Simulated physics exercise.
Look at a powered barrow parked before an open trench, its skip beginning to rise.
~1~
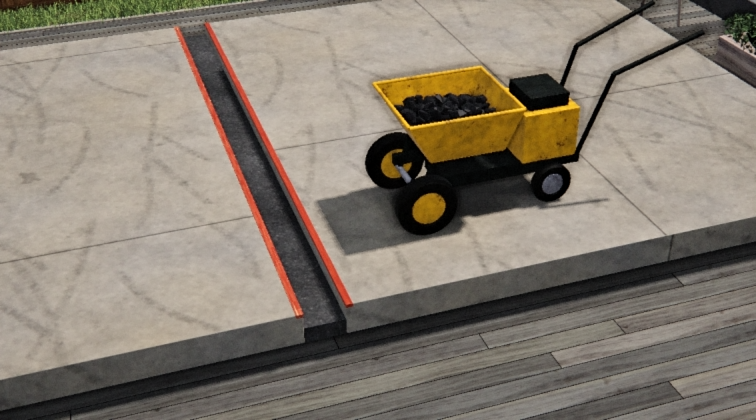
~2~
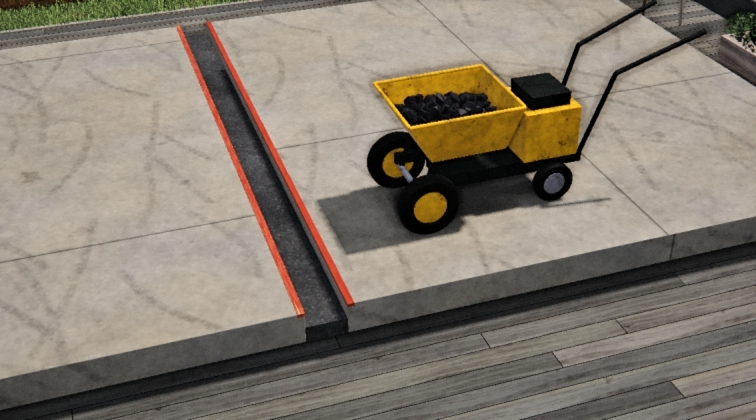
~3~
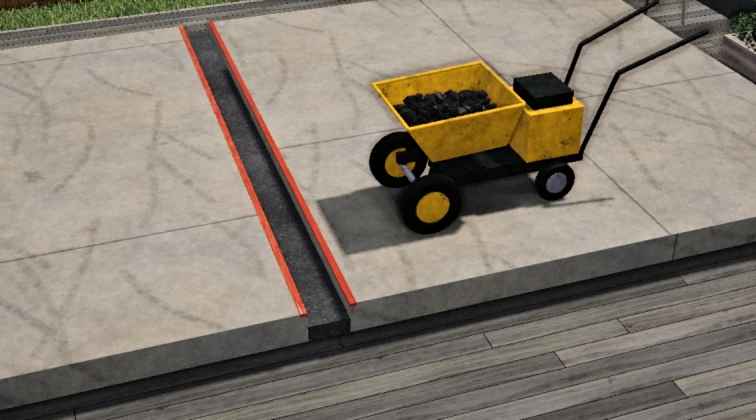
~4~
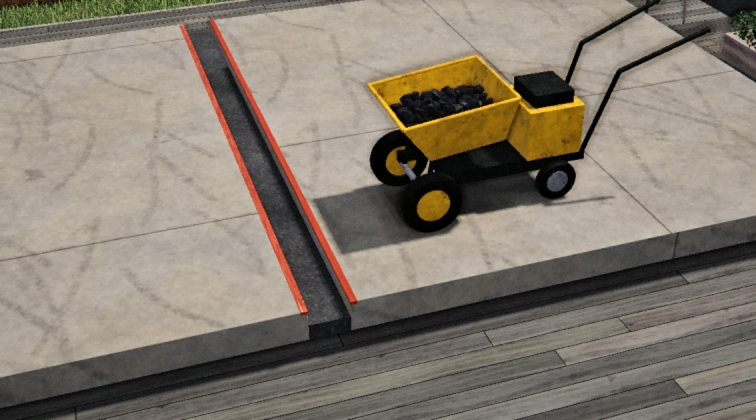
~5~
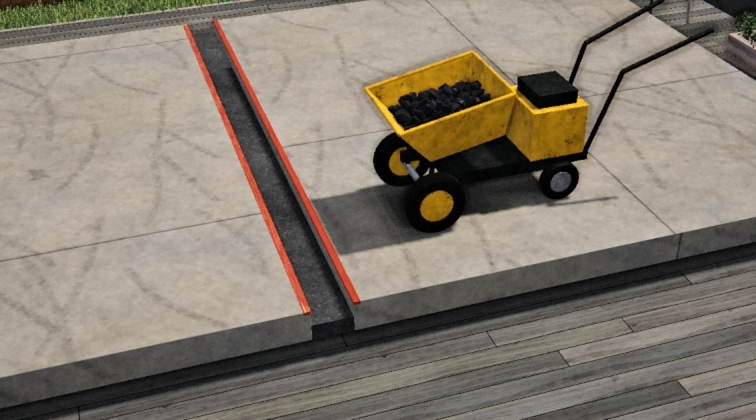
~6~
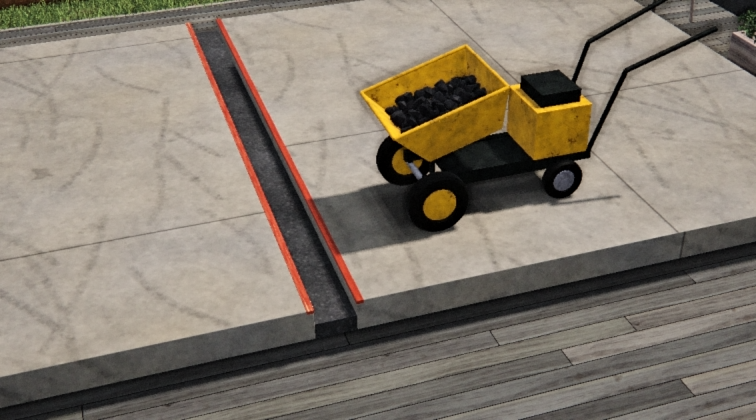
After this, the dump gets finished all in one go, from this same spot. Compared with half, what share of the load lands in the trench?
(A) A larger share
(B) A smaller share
Option A: A larger share.
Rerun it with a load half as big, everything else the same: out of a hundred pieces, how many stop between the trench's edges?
Estimated share: Near 80 in a hundred.
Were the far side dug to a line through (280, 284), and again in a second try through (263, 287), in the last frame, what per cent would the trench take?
Lab note: Try one 80 per cent, try two 80 per cent.
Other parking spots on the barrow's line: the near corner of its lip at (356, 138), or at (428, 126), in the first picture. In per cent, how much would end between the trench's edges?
The first gives 10 %, the second 50 %.
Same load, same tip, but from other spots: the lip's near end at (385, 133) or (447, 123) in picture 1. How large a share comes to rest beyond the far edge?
About 30 % and about 0 %.
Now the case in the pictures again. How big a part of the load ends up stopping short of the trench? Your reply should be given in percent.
Roughly 20 in a hundred.
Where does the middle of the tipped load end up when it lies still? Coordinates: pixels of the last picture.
About (304, 226).
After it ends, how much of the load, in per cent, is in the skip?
Around 5 per cent.
Shortly afterwards, skip tipped steeply; the whole lot in the skip.
Next, skip tipped right over; the bulk in the skip; a little short of the trench; a little in or heaped over the trench; only a few falling.
Some moments later, skip tipped right over; a little in the skip; a little short of the trench; near two thirds in or heaped over the trench; only a few beyond it.
In the end, skip tipped right over; a little in the skip; near a quarter short of the trench; the bulk in or heaped over the trench; only a few beyond it.
